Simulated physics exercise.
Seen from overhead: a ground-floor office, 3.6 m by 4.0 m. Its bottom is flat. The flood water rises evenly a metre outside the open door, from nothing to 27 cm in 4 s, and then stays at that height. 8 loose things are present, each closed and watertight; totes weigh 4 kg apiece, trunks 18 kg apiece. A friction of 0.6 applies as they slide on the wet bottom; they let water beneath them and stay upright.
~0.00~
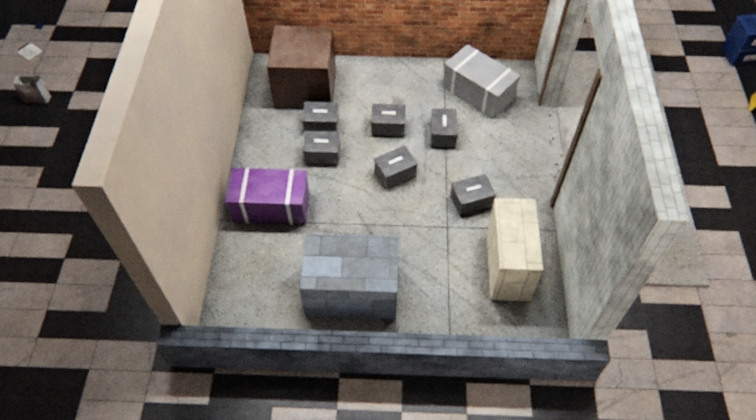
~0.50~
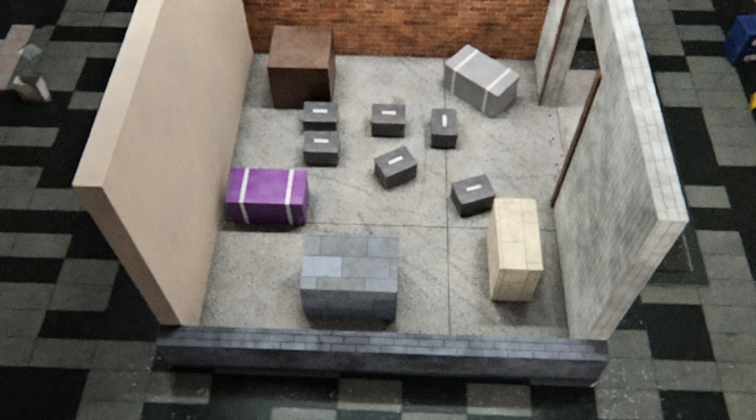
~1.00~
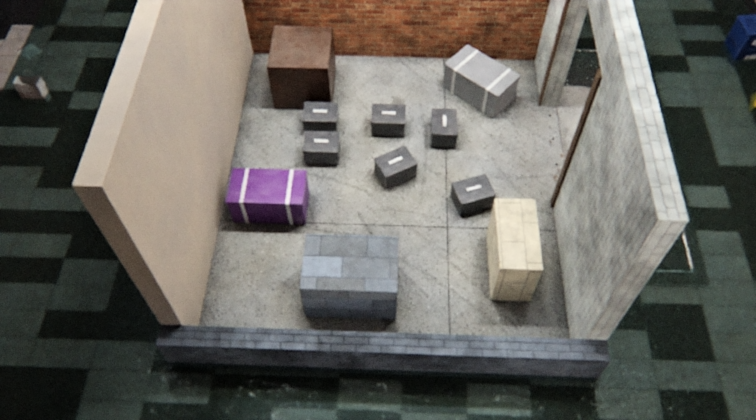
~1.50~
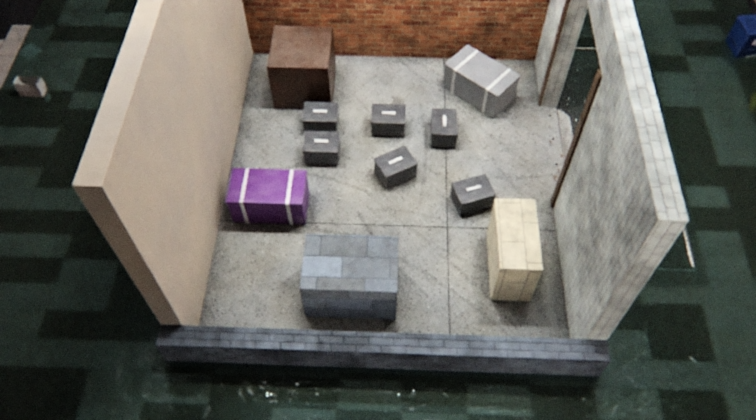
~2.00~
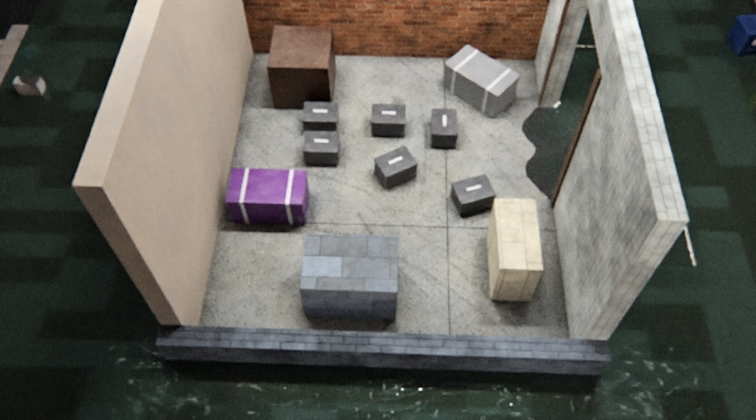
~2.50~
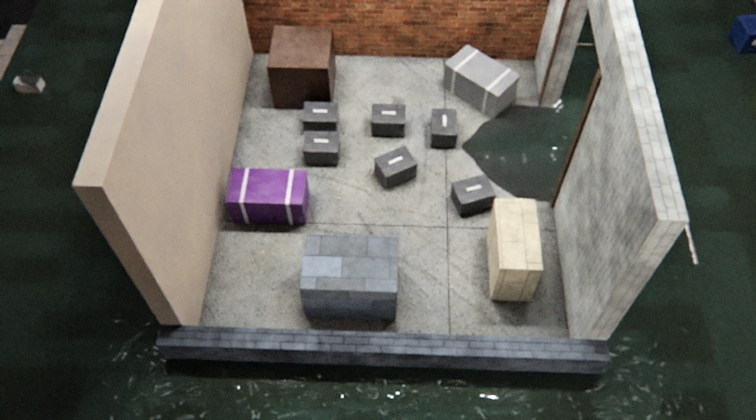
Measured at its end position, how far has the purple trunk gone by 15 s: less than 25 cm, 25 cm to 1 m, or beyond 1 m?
Goes a long way.
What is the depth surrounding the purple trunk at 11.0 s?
Depth: About 19 cm.
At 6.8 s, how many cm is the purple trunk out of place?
Close to 60 cm.
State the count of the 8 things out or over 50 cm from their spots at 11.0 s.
7 in all.
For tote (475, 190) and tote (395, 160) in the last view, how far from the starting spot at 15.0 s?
One is off by 120 cm, the other by 150 cm, in the order asked.
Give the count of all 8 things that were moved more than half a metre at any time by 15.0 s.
I count 8.
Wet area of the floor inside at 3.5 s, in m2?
Wet area: Approx. 3.5 m2.
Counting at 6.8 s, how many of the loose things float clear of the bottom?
Count: 7.
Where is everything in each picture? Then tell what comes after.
The purple trunk at (267, 186) rests on the ground; 0.0 m2 under water; 0 of 8 have shifted, in the first frame.
The purple trunk at (267, 186), on the bottom; water covers 0.0 m2; 0 of 8 have shifted, in the second frame.
The purple trunk at (267, 186), on the bottom; water covers 0.0 m2; 0 of 8 have shifted, in the third frame.
The purple trunk at (267, 186) rests on the ground; 0.0 m2 under water; 0 of 8 have shifted, in the fourth frame.
The purple trunk at (267, 186) rests on the ground; 0.2 m2 under water; 0 of 8 have shifted, in the fifth frame.
The purple trunk at (267, 186) rests on the ground; 1.0 m2 under water; 0 of 8 have shifted, in the sixth frame.
After 3.5 s the purple trunk is near (267, 186), 0.0 m from its start, aground; 0 afloat.
After 6.8 s the purple trunk is near (244, 230), 0.6 m from its start, afloat; 7 afloat.
After 11.0 s the purple trunk is near (257, 296), 1.4 m from its start, afloat; 8 afloat.
After 15.0 s the purple trunk is near (256, 294), 1.4 m from its start, afloat; 8 afloat.
